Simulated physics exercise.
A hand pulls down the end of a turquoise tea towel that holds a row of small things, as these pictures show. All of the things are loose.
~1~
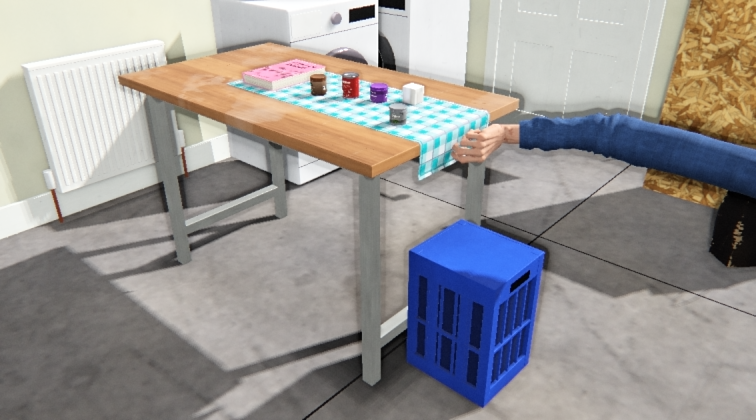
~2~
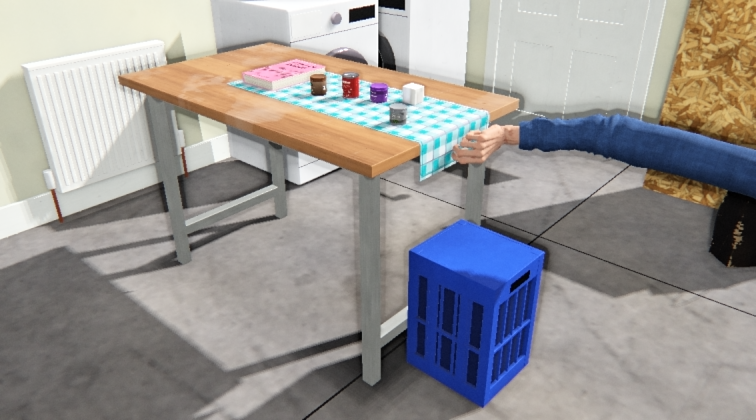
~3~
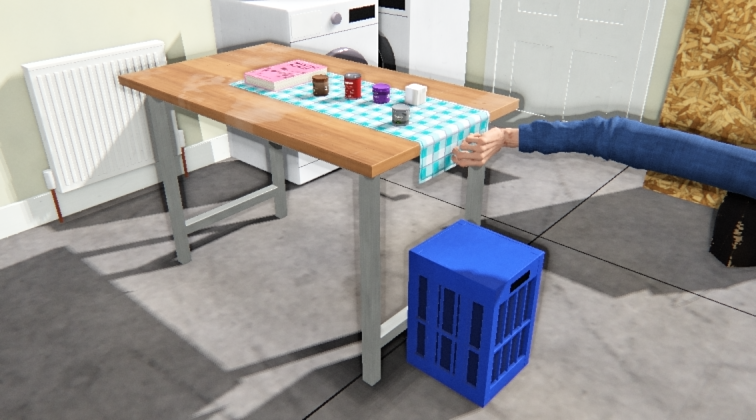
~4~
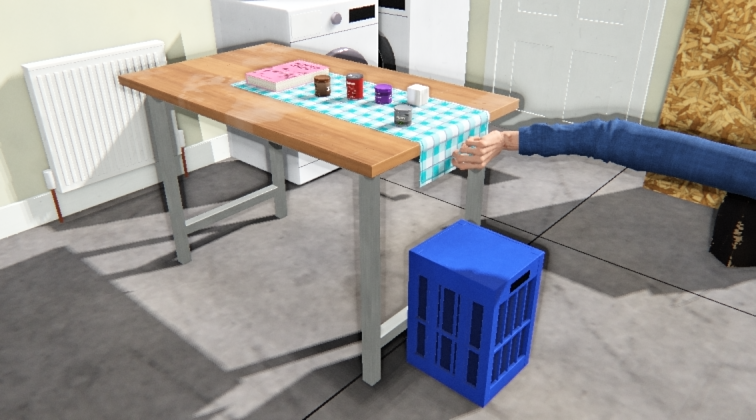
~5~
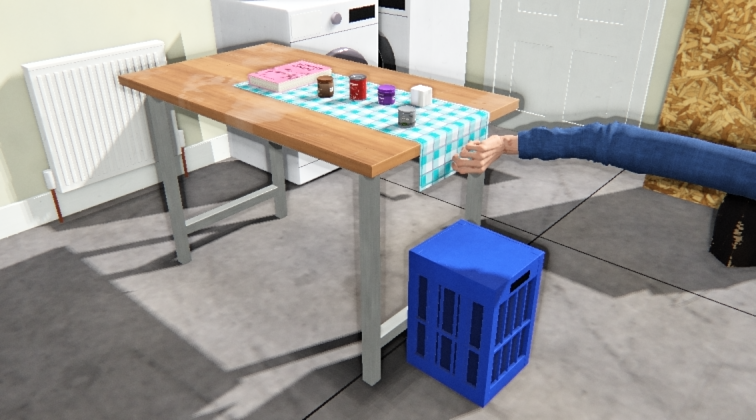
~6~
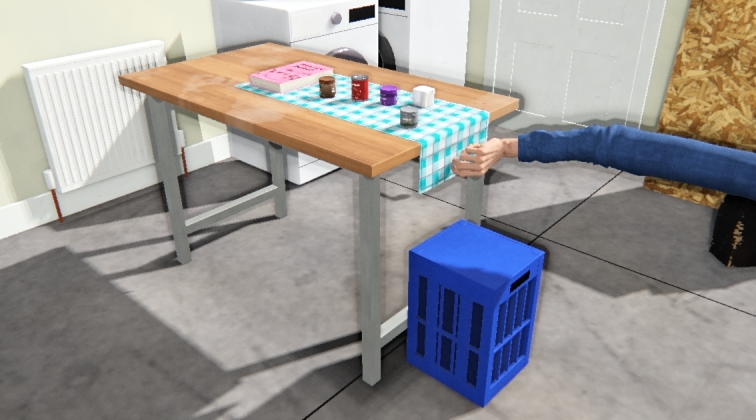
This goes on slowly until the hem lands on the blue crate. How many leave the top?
Gone: Two.
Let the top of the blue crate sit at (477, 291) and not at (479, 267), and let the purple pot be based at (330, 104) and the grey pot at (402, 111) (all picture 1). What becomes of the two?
Observed: Purple pot remains seated; grey pot departs.
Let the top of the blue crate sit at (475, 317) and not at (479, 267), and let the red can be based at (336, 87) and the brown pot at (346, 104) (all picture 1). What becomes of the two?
Result: Red can still there, brown pot gone.
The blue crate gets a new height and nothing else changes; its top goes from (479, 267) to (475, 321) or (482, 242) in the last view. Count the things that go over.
The count comes out 4 and 1.
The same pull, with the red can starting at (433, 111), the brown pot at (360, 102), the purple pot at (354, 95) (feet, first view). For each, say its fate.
First the red can: It ends off the top. Next the brown pot: It is still up there. Last the purple pot: It is still up there.
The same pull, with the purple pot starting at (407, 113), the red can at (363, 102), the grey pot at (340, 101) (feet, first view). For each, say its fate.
In the end the purple pot is no longer on top, the red can is still on top, and the grey pot is still on top.
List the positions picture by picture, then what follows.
The first picture shows hem (419, 180); grey pot (398, 106); white cube (413, 86); purple pot (379, 85); red can (350, 75); brown pot (318, 76); top of the crate (479, 267).
The second picture shows hem (419, 181); grey pot (398, 106).
The third picture shows hem (418, 184); white cube (416, 87).
The fourth picture shows hem (419, 187); purple pot (383, 87); top of the crate (479, 267).
The fifth picture shows hem (419, 192); red can (358, 76).
The sixth picture shows hem (418, 194); grey pot (409, 109); white cube (424, 89); purple pot (389, 88); red can (360, 77); brown pot (327, 78).
Early on, hem near (453, 214); grey pot gone.
Midway, hem on the crate; grey pot and white cube gone.
Finally, hem on the crate; grey pot and white cube gone. It carries off two.
